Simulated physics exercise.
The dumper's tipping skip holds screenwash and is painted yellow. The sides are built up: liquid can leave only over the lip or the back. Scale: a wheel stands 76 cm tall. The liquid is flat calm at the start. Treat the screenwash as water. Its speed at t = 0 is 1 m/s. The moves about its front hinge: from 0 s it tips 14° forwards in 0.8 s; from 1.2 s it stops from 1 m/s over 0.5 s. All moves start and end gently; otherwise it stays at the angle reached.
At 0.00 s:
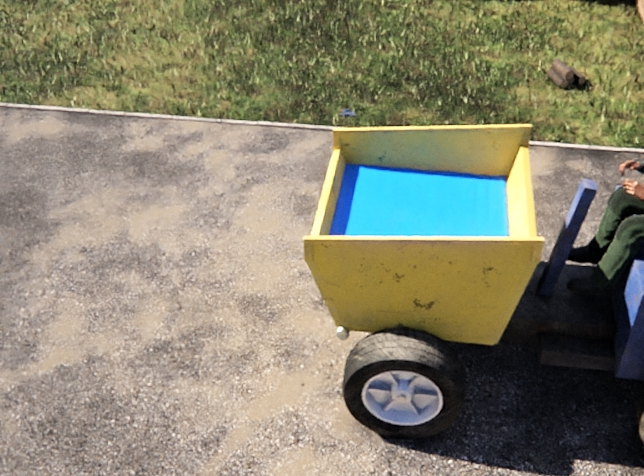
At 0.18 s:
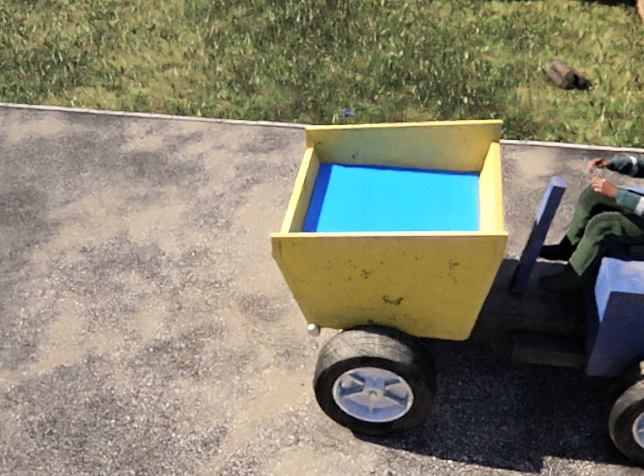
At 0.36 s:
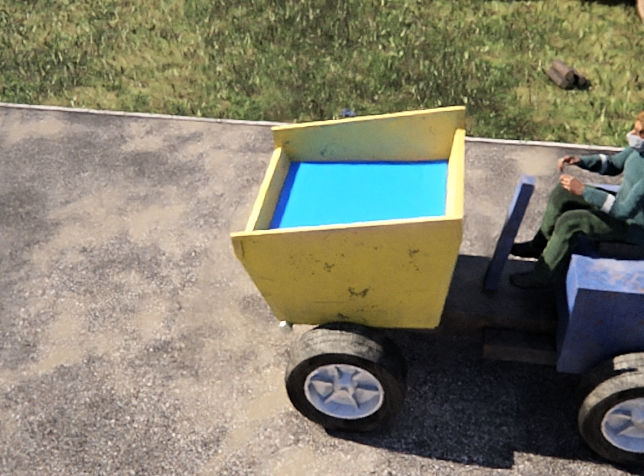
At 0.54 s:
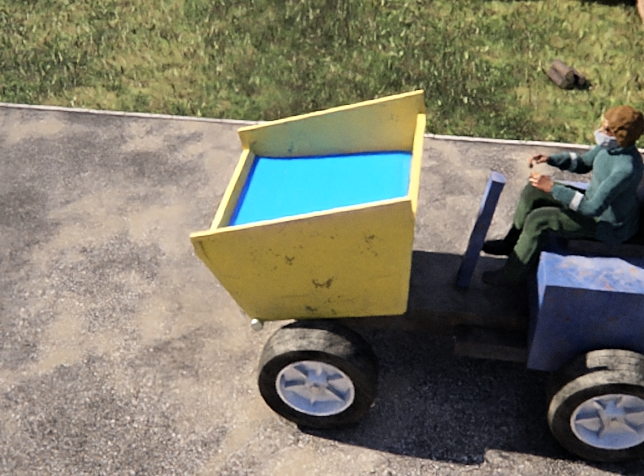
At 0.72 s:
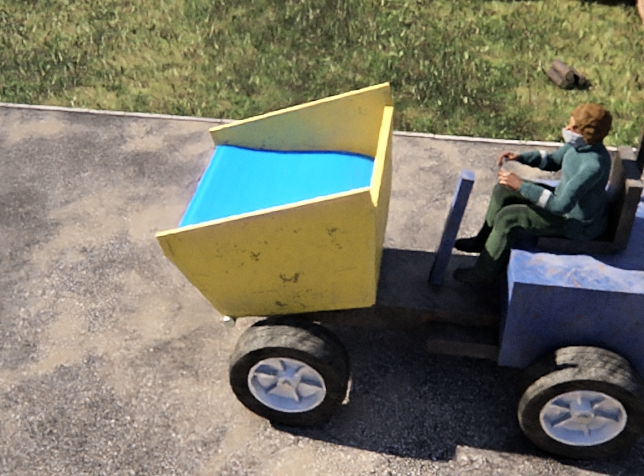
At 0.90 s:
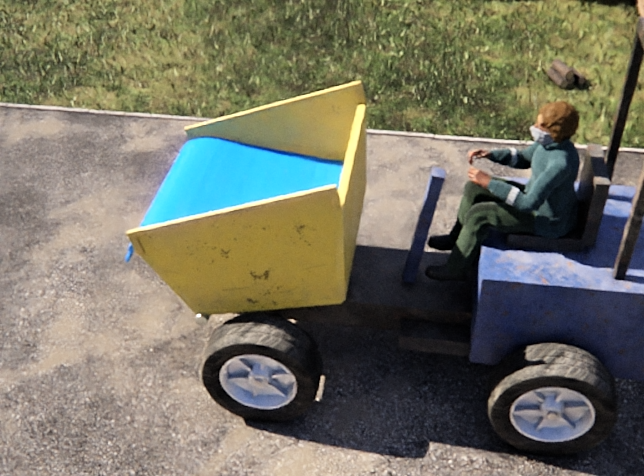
The clip shows a dumper with a masked driver moving left across tarmac, its yellow skip of blue liquid gradually tipping forwards to the left; the liquid slopes towards the lip, and a little begins to come over it.
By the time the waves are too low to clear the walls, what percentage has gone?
It loses close to 23 per cent.
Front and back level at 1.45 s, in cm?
About 46 cm in front and 18 cm behind.
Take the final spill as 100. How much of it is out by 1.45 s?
Some 50 per cent by then.
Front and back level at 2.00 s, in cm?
Front 46 cm, back 18 cm.
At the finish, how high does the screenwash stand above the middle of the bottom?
About 28 cm.
Then, 1.45 s in, the skip is at 14° forwards, the surface stands 45 cm on the front, 18 cm on the back; the loss stands at 10 per cent, over the front.
Then, 2.00 s in, the skip is at 14° forwards, the surface stands 45 cm on the front, 17 cm on the back; the loss stands at 19 per cent, over the front.
Then, 2.50 s in, the skip is at 14° forwards, the surface stands 33 cm on the front, 29 cm on the back; the loss stands at 20 per cent, over the front.
Then, 4.59 s in, the loss stands at 23 per cent, over the front, 107 of 474 litres.
